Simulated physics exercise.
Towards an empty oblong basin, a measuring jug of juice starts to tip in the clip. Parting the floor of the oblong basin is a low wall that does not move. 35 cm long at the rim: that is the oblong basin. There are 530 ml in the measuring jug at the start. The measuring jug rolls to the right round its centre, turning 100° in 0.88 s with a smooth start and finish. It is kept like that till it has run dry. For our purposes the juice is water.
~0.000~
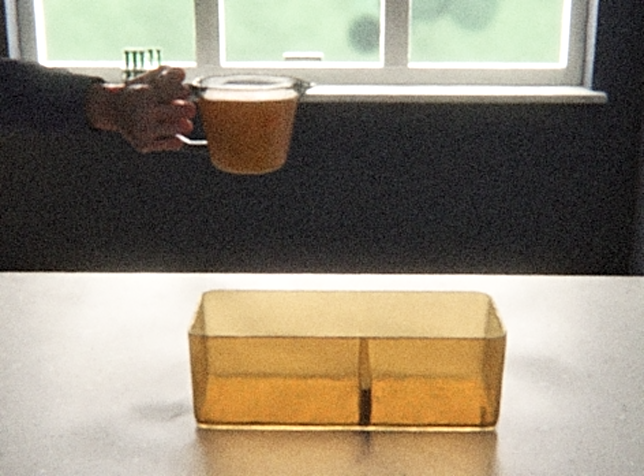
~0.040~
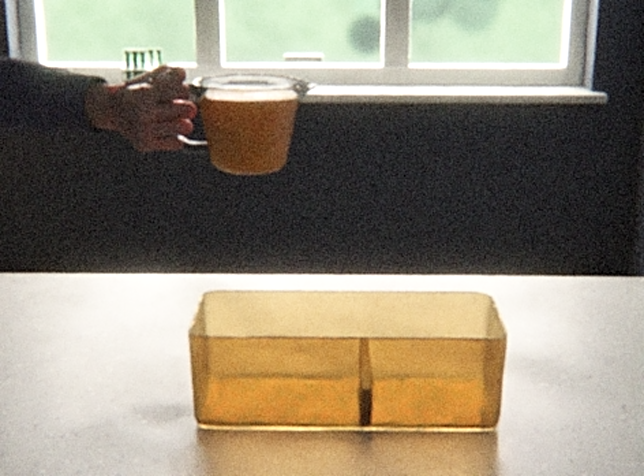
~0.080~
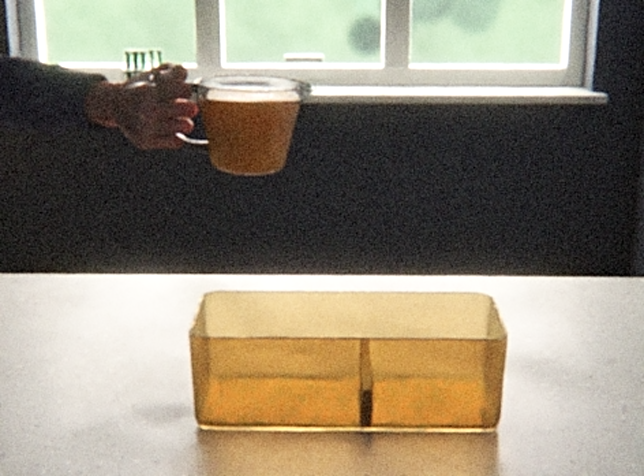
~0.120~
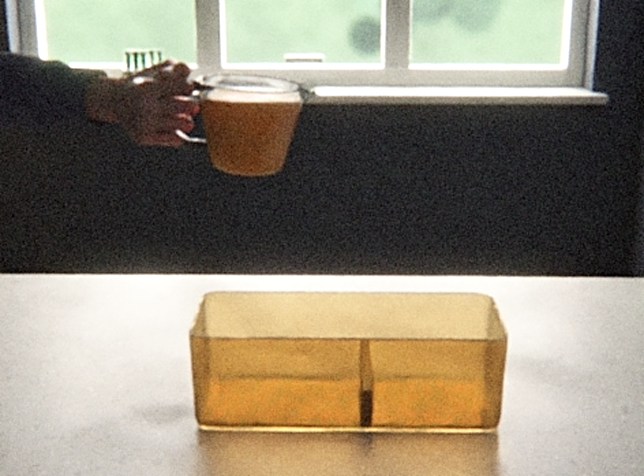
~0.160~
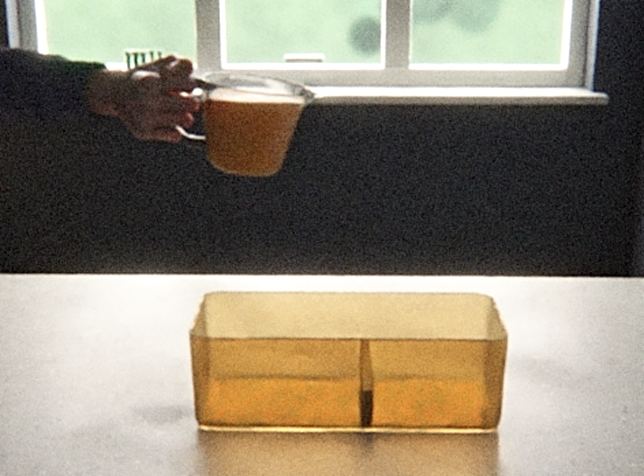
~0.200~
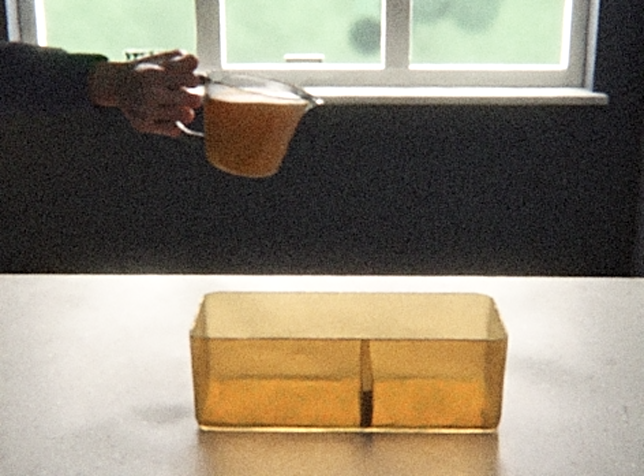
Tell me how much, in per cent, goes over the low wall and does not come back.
I would say about 70 per cent.
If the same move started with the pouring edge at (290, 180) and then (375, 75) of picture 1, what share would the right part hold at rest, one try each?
Respectively 5 and 85 %.
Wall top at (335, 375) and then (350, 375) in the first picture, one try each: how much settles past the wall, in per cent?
In order, 85 and 80 per cent.
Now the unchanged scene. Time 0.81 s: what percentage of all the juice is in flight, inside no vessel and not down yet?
Some 28 % is up in the air.
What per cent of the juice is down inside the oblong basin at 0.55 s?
Estimate - around 4 in a hundred parts.
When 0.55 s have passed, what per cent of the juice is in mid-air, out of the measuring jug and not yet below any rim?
Near 34 per cent of it all.
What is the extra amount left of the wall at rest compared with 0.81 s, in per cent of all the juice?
That is roughly 22 in a hundred of the whole.
After 0.55 s the tilt is 70° and 62 per cent is still to pour, 0 is left of the wall and 4 right of it.
After 0.81 s the tilt is 99° and 10 per cent is still to pour, 6 is left of the wall and 56 right of it.
After 1.09 s the tilt is 100° and 0 per cent is still to pour, 27 is left of the wall and 69 right of it.
After 1.38 s the tilt is 100° and 0 per cent is still to pour, 28 is left of the wall and 70 right of it.
In the end 28 per cent lies left of the wall, 70 right of it and 3 outside.
